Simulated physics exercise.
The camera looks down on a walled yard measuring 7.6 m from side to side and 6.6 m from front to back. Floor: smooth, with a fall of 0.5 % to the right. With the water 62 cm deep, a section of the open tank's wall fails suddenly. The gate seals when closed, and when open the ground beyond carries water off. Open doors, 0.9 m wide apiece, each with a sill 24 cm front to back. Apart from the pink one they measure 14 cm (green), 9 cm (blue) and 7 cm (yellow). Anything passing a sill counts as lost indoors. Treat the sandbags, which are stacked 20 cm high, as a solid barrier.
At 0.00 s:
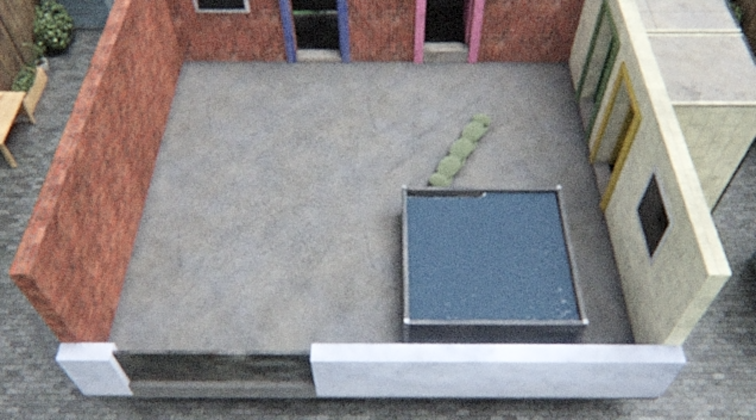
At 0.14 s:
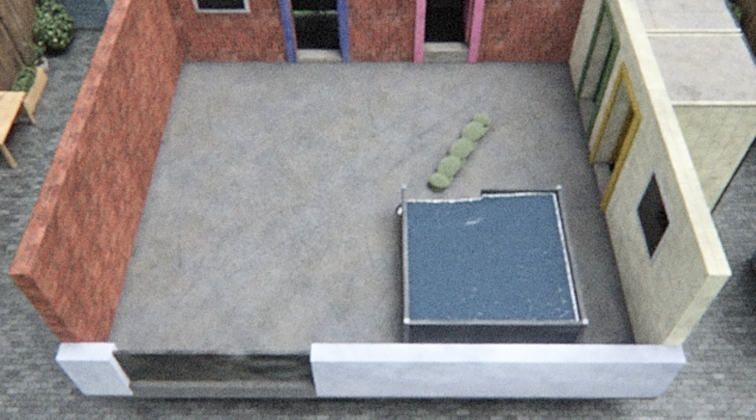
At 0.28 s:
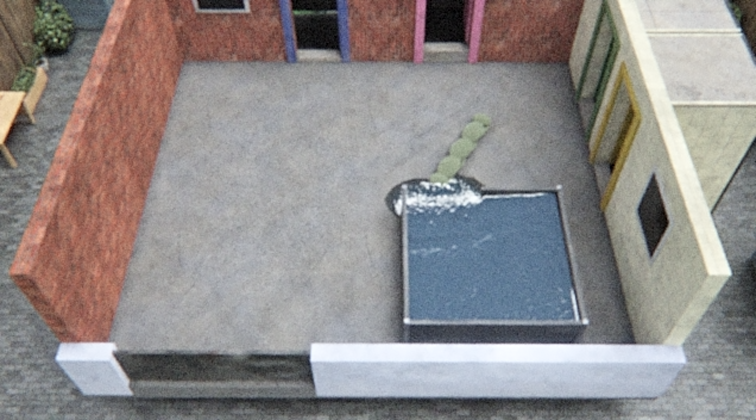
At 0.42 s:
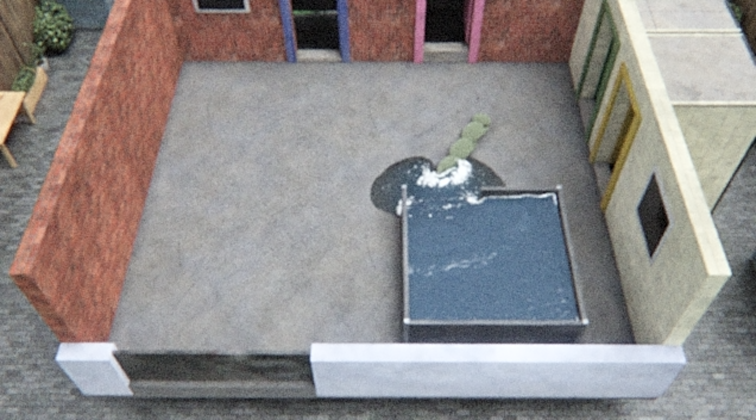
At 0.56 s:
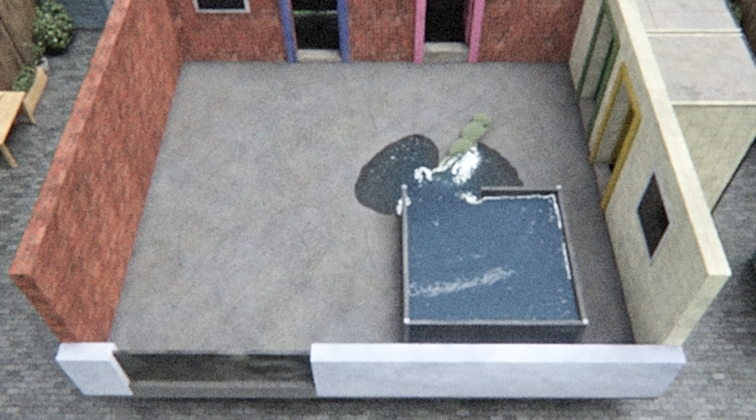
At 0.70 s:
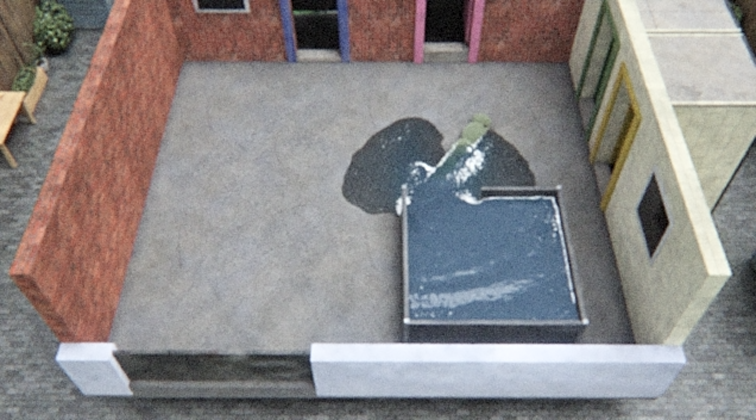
Water in an open tank pours out on the far side, spreading around the sandbags.
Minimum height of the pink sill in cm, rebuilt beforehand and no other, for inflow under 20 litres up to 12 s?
11 cm.
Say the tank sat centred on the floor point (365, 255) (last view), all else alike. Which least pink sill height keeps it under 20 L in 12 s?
New minimum height: Approx. 8.5 cm.
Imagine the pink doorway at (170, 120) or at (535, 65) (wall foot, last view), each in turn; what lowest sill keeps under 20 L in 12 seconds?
About 8.5 and 16 cm.
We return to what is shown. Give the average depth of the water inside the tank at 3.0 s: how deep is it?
Some 32 cm.
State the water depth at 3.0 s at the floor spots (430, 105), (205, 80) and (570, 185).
About 3, 3 and 2 cm respectively.
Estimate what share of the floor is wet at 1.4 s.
Near 25 per cent is wet.
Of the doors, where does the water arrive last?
Yellow.
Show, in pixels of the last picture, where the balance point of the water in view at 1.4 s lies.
(467, 244) or so.
After 1.4 s water covers 25 % of the floor, deepest (46 cm) near (438, 193); it has not reached the pink door.
After 3.0 s water covers 55 % of the floor, deepest (32 cm) near (438, 193); 15 cm at the pink door, 0 litres in over its 27 cm sill.
After 12.0 s water covers 95 % of the floor, deepest (13 cm) near (113, 324); 8 cm at the pink door, 0 litres in over its 27 cm sill.
At the pink door as built, the water arrived by 1.8 s and peaked near 16 cm at 2.6 s.
With a sill of 9.5 cm, 36 litres would have come in within the 12 s; with 13 cm, 7 litres. So under 20 litres takes about 11 cm.
